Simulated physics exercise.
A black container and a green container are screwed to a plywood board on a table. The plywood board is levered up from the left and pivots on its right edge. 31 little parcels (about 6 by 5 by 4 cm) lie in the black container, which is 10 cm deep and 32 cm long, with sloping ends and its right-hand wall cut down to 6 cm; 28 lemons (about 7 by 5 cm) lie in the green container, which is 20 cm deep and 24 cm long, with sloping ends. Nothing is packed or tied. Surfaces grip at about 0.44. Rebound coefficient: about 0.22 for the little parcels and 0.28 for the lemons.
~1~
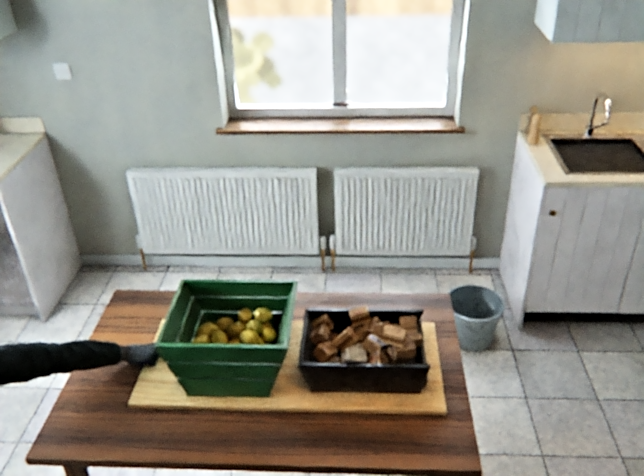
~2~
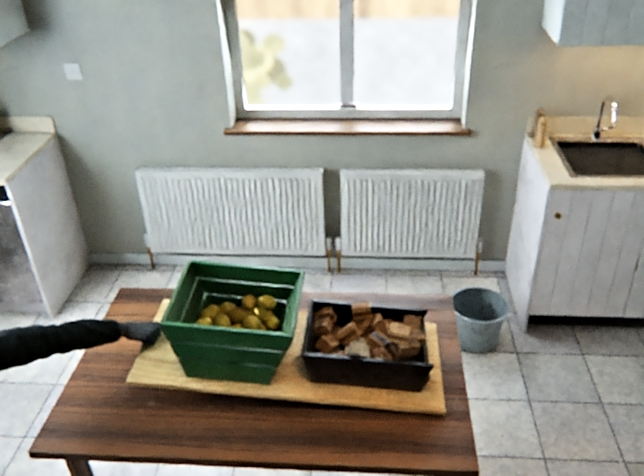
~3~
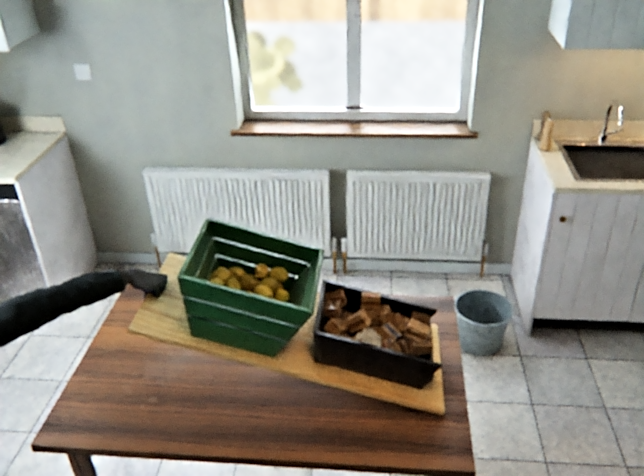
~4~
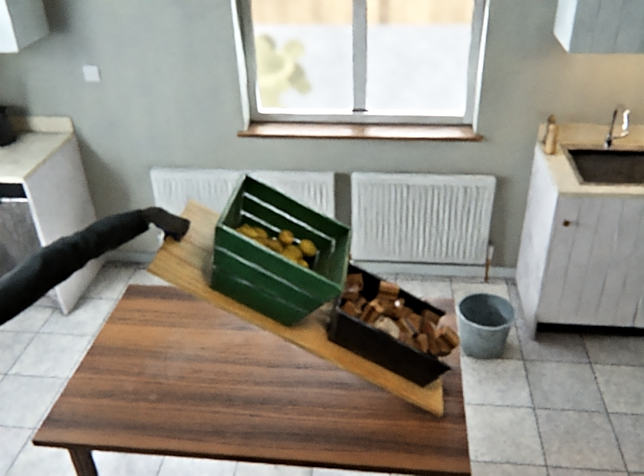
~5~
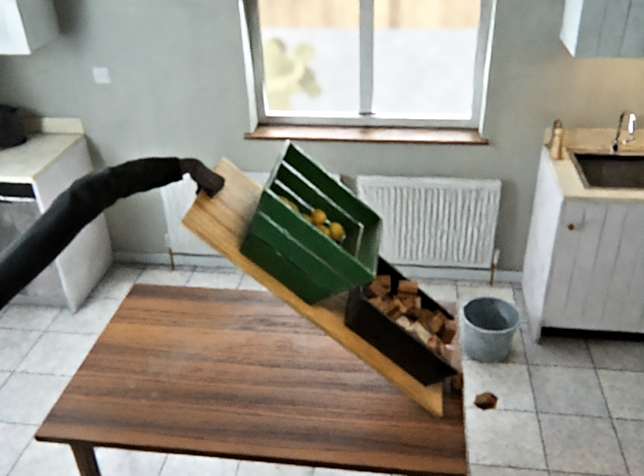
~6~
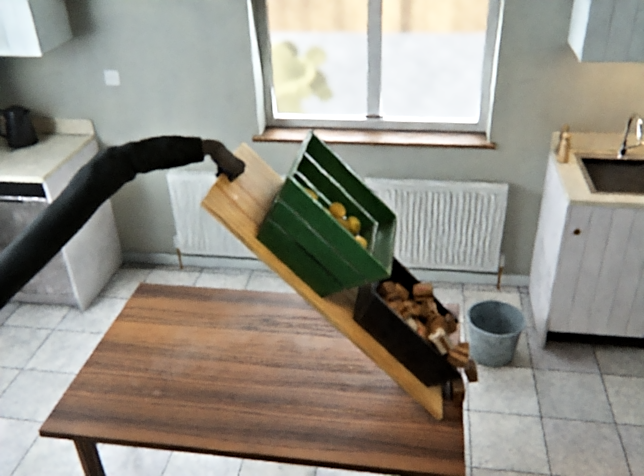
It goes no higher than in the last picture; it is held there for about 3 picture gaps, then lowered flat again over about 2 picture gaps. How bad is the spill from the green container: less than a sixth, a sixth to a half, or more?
The green container loses fewer than one in six of its lemons.
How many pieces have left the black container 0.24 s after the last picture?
Out by then, roughly: Black container 8.
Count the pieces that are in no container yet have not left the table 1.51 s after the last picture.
Some 2 pieces.
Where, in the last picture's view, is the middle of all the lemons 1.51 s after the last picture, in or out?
Around (244, 343).
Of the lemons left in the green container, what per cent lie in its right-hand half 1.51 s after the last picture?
Roughly 50 in a hundred.
Then, 0.24 s after the last picture, tilt 47°; the black container is down by 7 of 31 and the green container has all 28.
Then, 0.54 s after the last picture, tilt 46°; the black container is down by 7 of 31 and the green container has all 28.
Then, 0.96 s after the last picture, tilt 0°; the black container is down by 8 of 31 and the green container has all 28.
Outcome (1.51 s after the last picture), the black container is down by 8 of 31 and the green container has all 28. Asked share, 0 of 28, 0 per cent.
